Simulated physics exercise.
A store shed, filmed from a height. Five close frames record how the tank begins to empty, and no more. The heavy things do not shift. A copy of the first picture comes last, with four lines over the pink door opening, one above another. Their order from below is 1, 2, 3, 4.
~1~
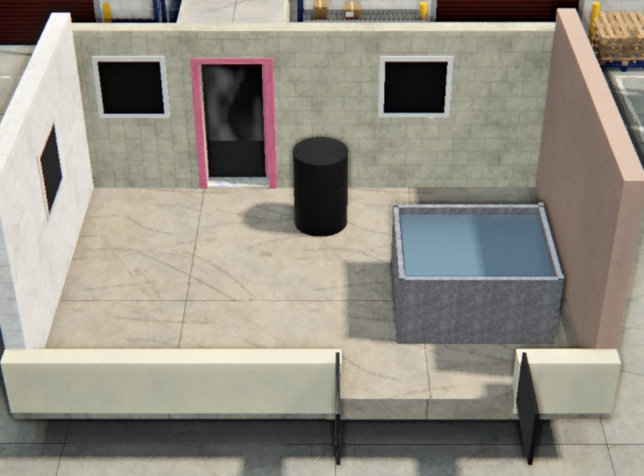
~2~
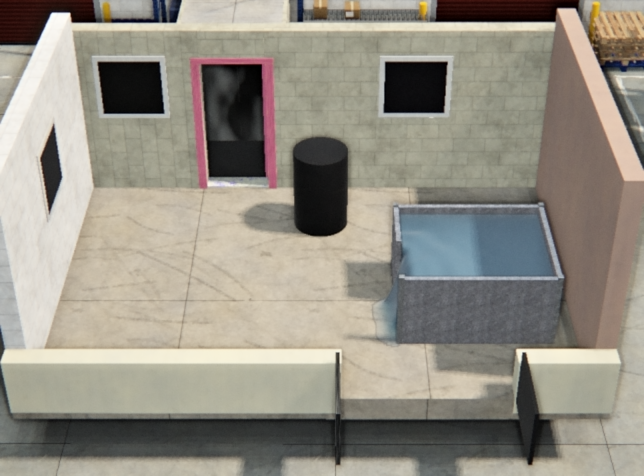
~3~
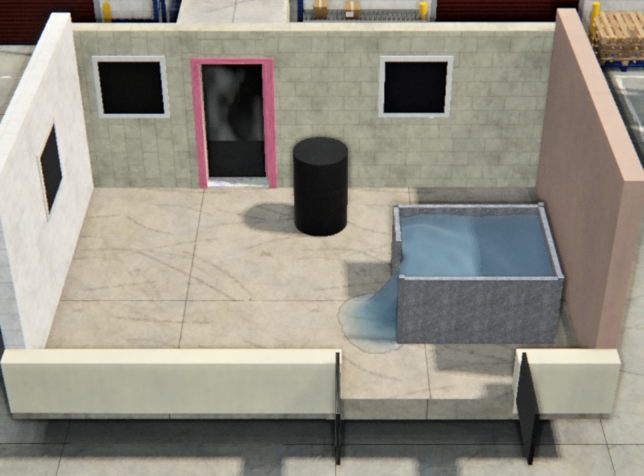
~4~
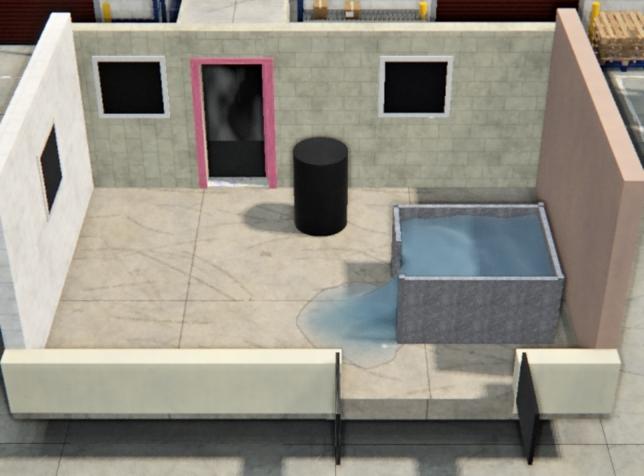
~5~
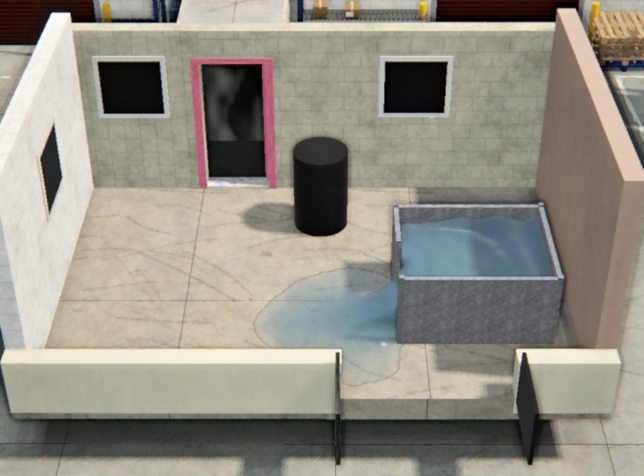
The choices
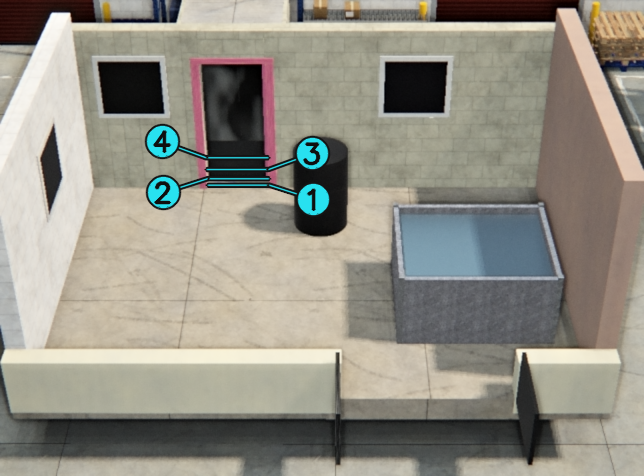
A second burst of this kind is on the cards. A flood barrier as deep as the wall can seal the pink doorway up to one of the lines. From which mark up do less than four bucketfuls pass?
Take 2.
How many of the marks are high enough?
Three of them.
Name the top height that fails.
It is 1.
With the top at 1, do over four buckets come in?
Yes, that goes wrong.
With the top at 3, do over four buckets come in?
No, not at all.
On the marked copy, 1 at (238, 185); 2 at (238, 178); 3 at (237, 169); 4 at (237, 157); from the bottom up 1, 2, 3, 4.
For height 1, about 13 bucketfuls get in.
For height 2, a splash gets over, under a bucket.
For height 3, nothing gets over.
For height 4, nothing gets over.
